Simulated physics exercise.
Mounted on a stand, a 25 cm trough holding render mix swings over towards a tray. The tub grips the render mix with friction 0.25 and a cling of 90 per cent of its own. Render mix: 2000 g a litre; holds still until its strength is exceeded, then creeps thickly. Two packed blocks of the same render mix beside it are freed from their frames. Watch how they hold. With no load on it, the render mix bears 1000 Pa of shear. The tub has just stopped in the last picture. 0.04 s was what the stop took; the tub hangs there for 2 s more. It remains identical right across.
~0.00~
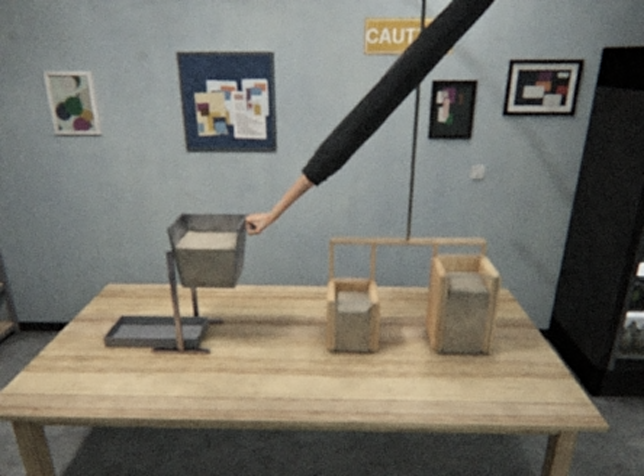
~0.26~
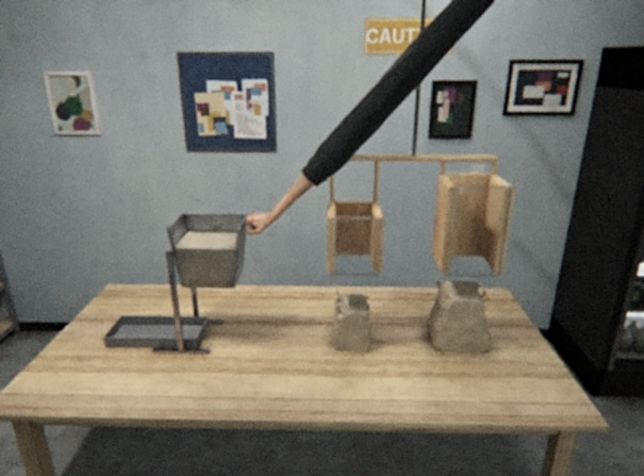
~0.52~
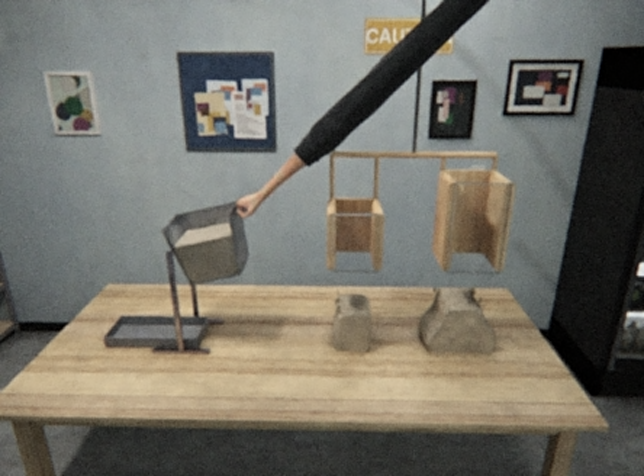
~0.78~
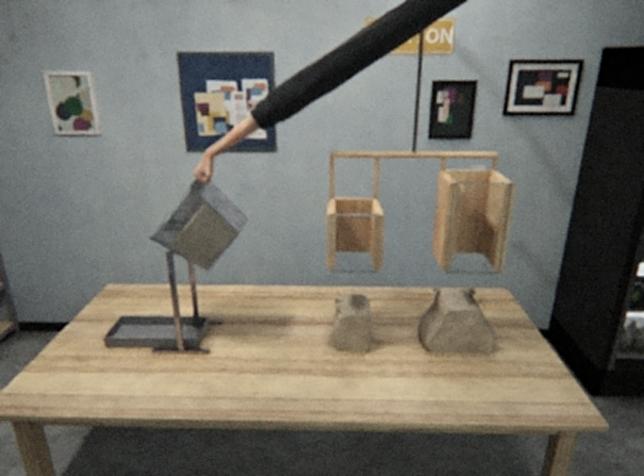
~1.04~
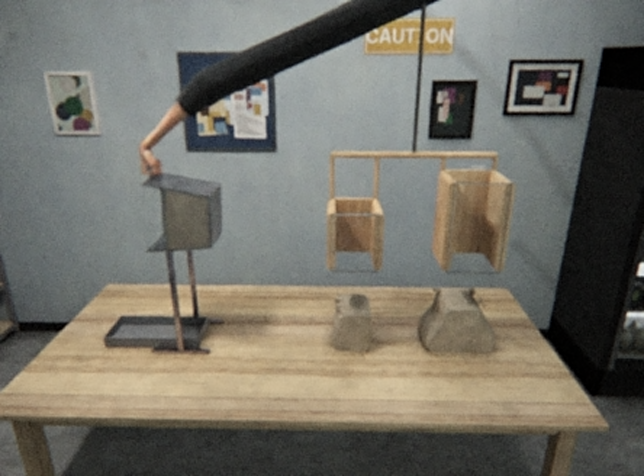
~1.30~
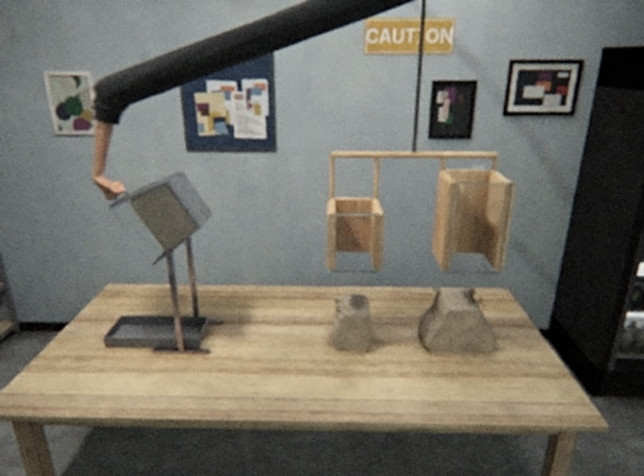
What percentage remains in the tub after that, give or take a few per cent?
0 %.
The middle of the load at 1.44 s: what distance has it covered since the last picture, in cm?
Something like 8 cm, I'd say.
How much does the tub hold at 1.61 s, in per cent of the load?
About 22 %.
By 1.44 s, the tub is at 120 degrees and holds 97 %.
By 1.61 s, the tub is at 120 degrees and holds 21 %.
By 1.78 s, the tub is at 120 degrees and holds 0 %.
By 1.95 s, the tub is at 120 degrees and holds 0 %.
By 3.30 s, at the end, the tub is at 120 degrees and holds 0 %.
